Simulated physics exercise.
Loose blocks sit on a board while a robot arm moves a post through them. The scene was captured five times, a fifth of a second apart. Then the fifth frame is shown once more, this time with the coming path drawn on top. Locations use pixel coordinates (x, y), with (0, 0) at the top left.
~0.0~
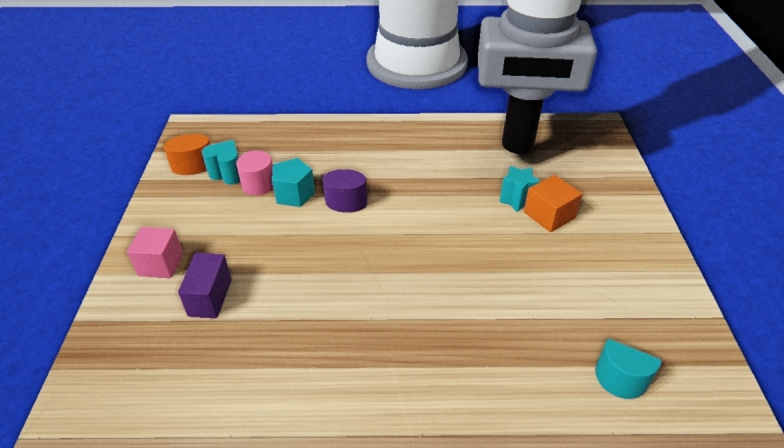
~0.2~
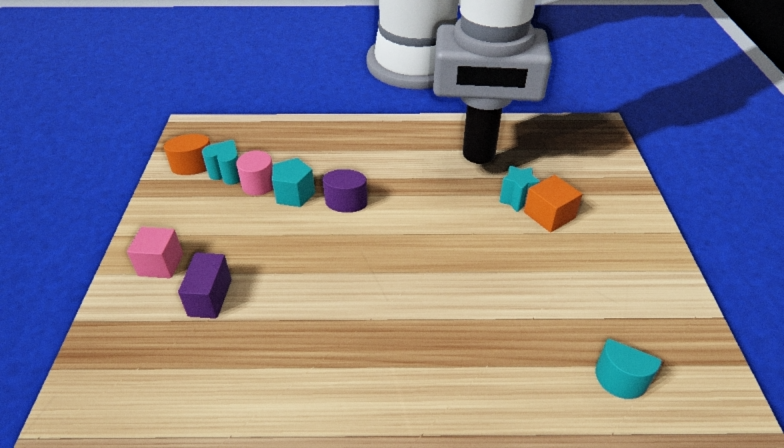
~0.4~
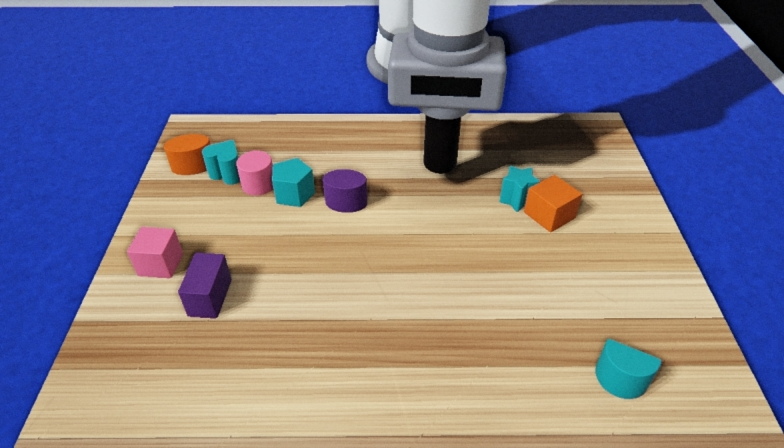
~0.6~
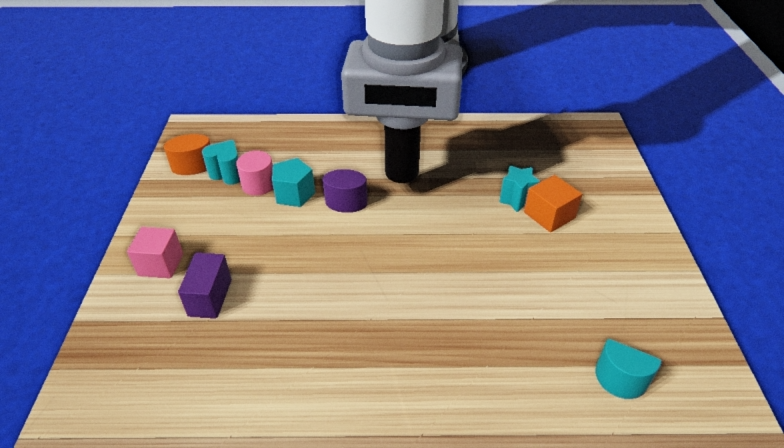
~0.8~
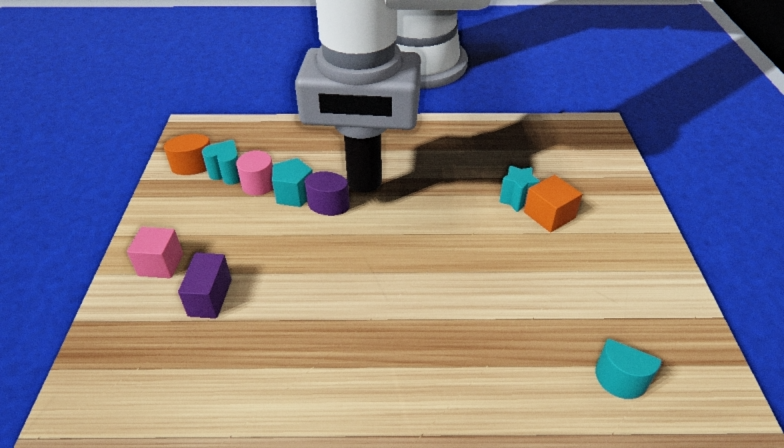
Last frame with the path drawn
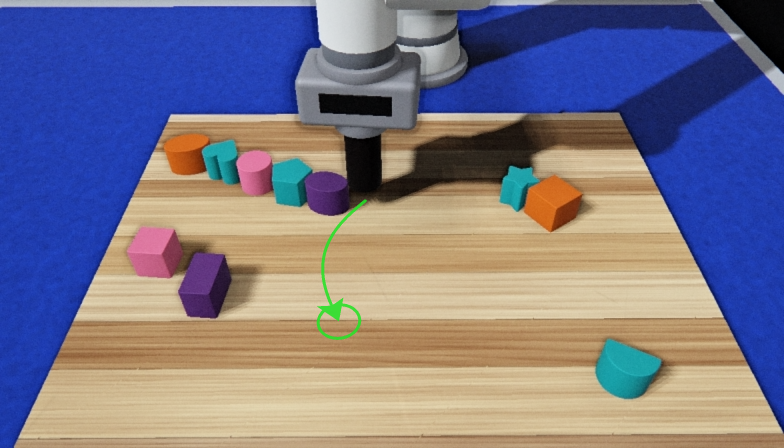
The clip opens on a wooden board scattered with colourful blocks, a robot arm holding a black post near the far edge, above a turquoise star. The arm sweeps the post steadily left and slightly nearer across open board, then nudges the purple rounded block a short way left, close beside the turquoise pentagon.
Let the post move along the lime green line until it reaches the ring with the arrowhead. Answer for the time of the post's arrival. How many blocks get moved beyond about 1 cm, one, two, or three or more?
The answer is a single block.
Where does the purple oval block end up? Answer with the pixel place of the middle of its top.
Around pixel (303, 192).
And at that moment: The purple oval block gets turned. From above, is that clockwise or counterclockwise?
Its spin: Clockwise.
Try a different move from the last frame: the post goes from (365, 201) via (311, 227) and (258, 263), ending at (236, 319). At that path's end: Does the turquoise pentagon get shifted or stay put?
Once the post is done, the turquoise pentagon is in a new spot.
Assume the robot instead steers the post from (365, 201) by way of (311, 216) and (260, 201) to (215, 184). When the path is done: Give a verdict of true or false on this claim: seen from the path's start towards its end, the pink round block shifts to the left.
False
The drawn path runs from (365, 201) via (334, 233) and (323, 275), ending at (339, 321).
On the path given first. One third of the way, post at (332, 215); turquoise pentagon at (285, 169); purple oval block at (303, 192), turned 60° clockwise.
Two thirds of the way, post at (321, 257); turquoise pentagon at (285, 169); purple oval block at (303, 192), turned 60° clockwise.
At the end, post at (337, 304); turquoise pentagon at (285, 169); purple oval block at (303, 192), turned 60° clockwise.
